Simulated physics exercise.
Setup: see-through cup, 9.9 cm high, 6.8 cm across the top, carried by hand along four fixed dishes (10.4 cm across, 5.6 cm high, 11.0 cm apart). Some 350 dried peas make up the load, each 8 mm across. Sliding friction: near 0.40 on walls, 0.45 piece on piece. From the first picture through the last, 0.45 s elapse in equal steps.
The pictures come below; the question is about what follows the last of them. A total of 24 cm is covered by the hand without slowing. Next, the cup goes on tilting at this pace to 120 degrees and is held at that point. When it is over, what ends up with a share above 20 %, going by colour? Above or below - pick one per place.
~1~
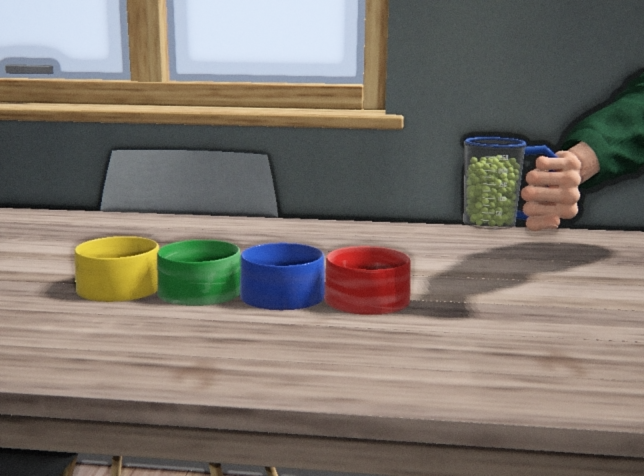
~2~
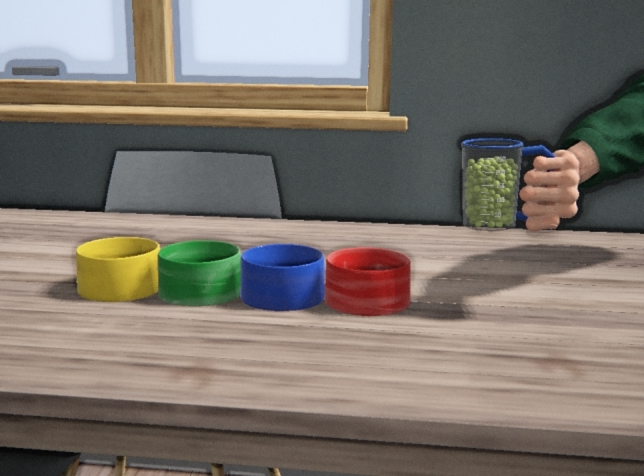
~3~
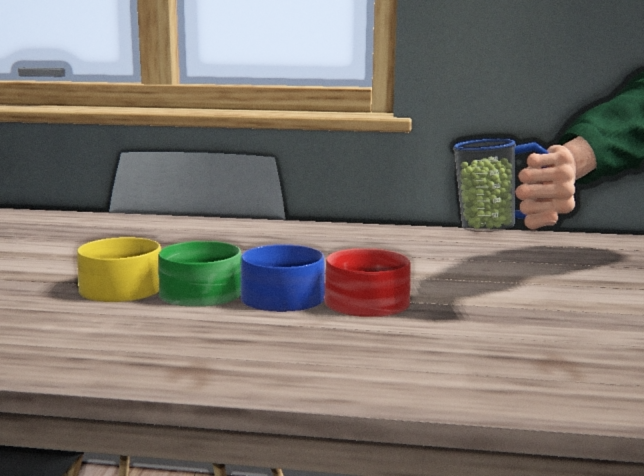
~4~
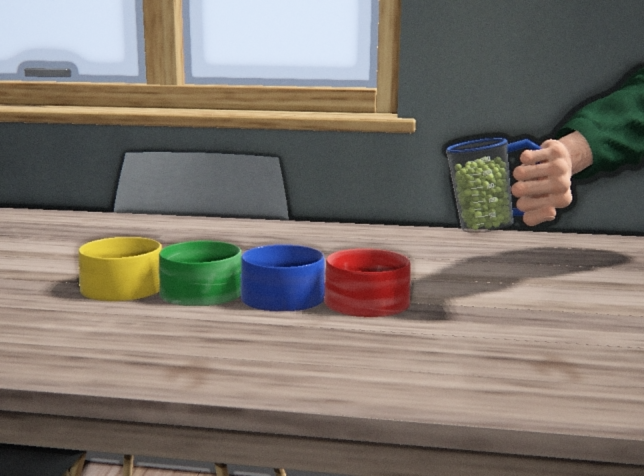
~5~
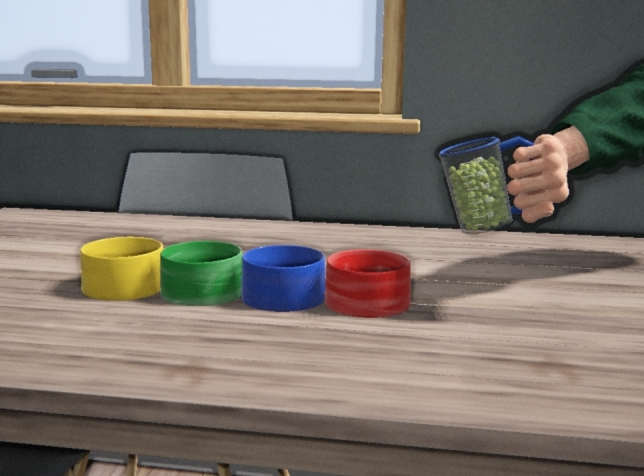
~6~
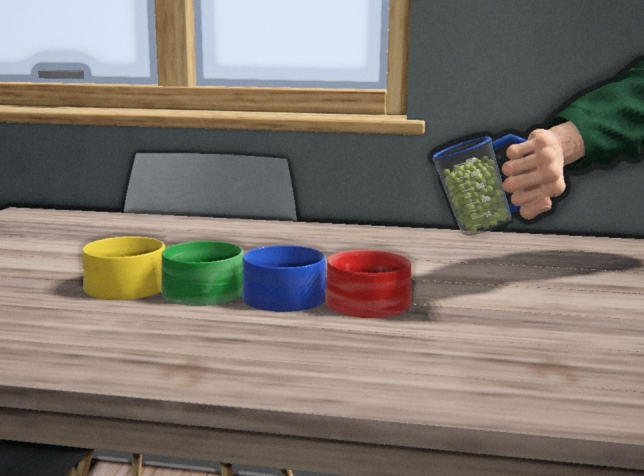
Red: Above; blue: Above; green: Below; yellow: Below; counter: Below.
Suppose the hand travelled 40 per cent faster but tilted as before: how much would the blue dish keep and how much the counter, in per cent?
Then the blue dish gets 100 and the counter 0.
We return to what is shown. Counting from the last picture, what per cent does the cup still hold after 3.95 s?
Roughly 0 per cent of the load.
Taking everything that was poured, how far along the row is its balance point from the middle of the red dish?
I'd put it near 6 cm to the left of the dish's middle.
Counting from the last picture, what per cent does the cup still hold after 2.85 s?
Load share: Near 0 percent.
Then, 1.71 s after the last picture, tilt 111 degrees; cup holds 65 %, red 30 %.
Then, 2.85 s after the last picture, tilt 120 degrees; cup holds 0 %, red 50 %, blue 40 %.
Then, 3.95 s after the last picture, tilt 120 degrees; cup holds 0 %, red 50 %, blue 40 %.
In the end, red 50 %, blue 40 %, green 0 %, yellow 0 %, counter 15 %.
